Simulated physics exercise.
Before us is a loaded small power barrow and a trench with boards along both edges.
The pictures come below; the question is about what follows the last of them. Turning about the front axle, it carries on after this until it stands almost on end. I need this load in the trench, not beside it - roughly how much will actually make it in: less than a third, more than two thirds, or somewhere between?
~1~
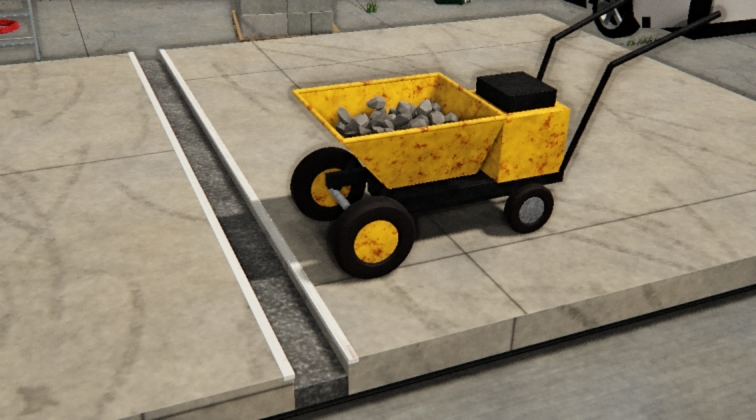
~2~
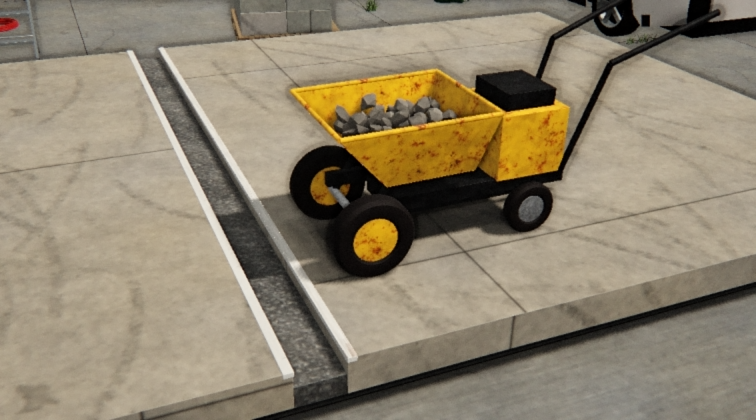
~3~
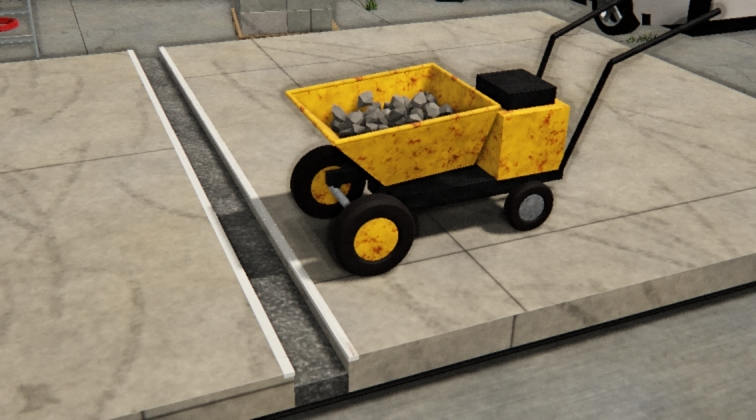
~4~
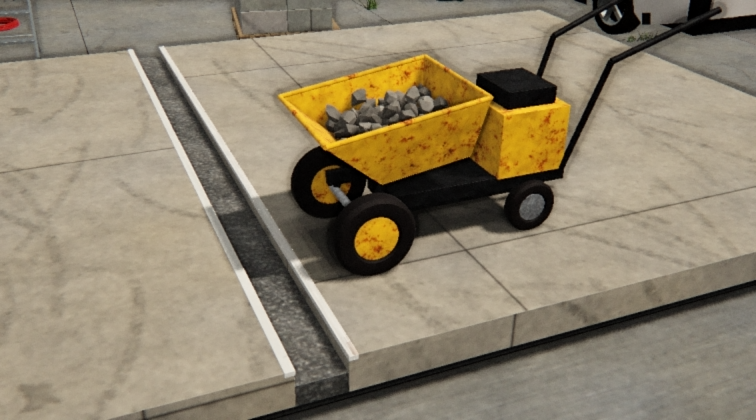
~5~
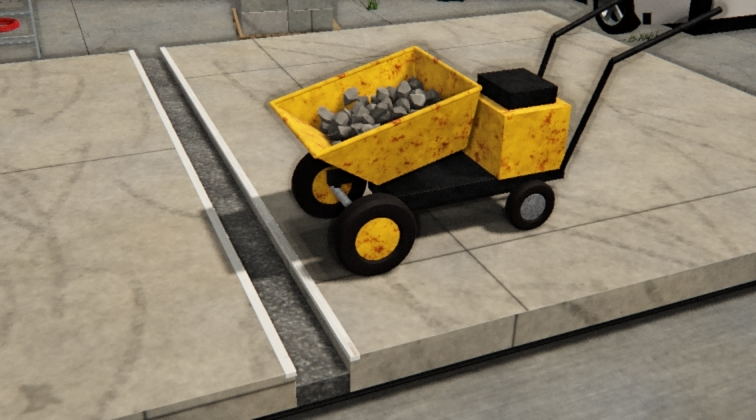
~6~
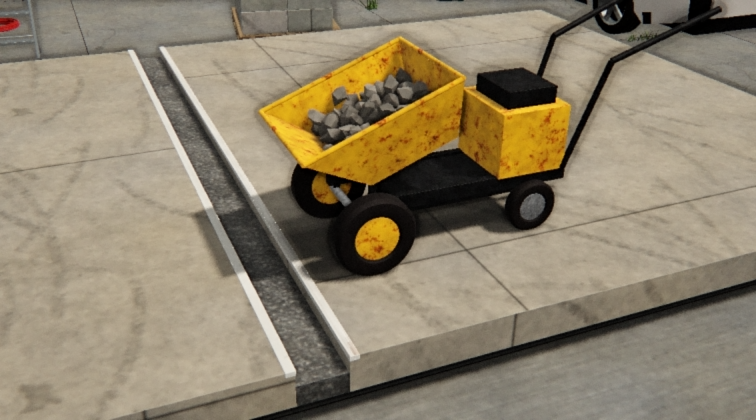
Less than a third of it.
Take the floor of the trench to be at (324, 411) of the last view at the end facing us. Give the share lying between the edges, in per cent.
Something like 10 %.
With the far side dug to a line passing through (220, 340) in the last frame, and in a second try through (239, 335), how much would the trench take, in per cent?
80 %, give or take, and then 50 %.
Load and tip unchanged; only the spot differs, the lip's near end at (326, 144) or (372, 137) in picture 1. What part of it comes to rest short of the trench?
First some 0, then 0 per cent.
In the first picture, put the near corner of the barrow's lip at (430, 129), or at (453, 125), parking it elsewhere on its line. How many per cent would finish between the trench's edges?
Some 50 in a hundred, then some 30 in a hundred.
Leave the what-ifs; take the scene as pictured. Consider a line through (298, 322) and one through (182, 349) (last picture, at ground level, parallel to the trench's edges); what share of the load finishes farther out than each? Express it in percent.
Around 90 in a hundred for the first, 20 in a hundred for the second.
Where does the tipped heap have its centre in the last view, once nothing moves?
Around (200, 266).
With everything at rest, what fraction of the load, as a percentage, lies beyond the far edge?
Share of load: Near 80 %.
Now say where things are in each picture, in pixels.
The first picture shows lip of the skip at (343, 142), level; top of the load at (402, 120), broken stones; first edge of the trench at (328, 317); far edge at (267, 331), the trench under half as wide as the skip, and shallow for its width.
The second picture shows lip of the skip at (340, 141), tipped barely; top of the load at (403, 117).
The third picture shows lip of the skip at (335, 143), tipped barely; top of the load at (400, 113).
The fourth picture shows lip of the skip at (326, 148), tipped a little; top of the load at (412, 111).
The fifth picture shows lip of the skip at (316, 156), tipped a little; top of the load at (418, 98).
The sixth picture shows lip of the skip at (304, 166), tipped clearly; top of the load at (404, 102); first edge of the trench at (329, 314); far edge at (269, 328).
Soon after the last picture, skip tipped steeply; all in the skip.
A little later, skip tipped right over; most in the skip; about a quarter beyond it; a stray few falling.
Later still, skip tipped right over; a small part in the skip; a stray few in or heaped over the trench; most beyond it.
At rest, skip tipped right over; a small part in the skip; a small part in or heaped over the trench; most beyond it.
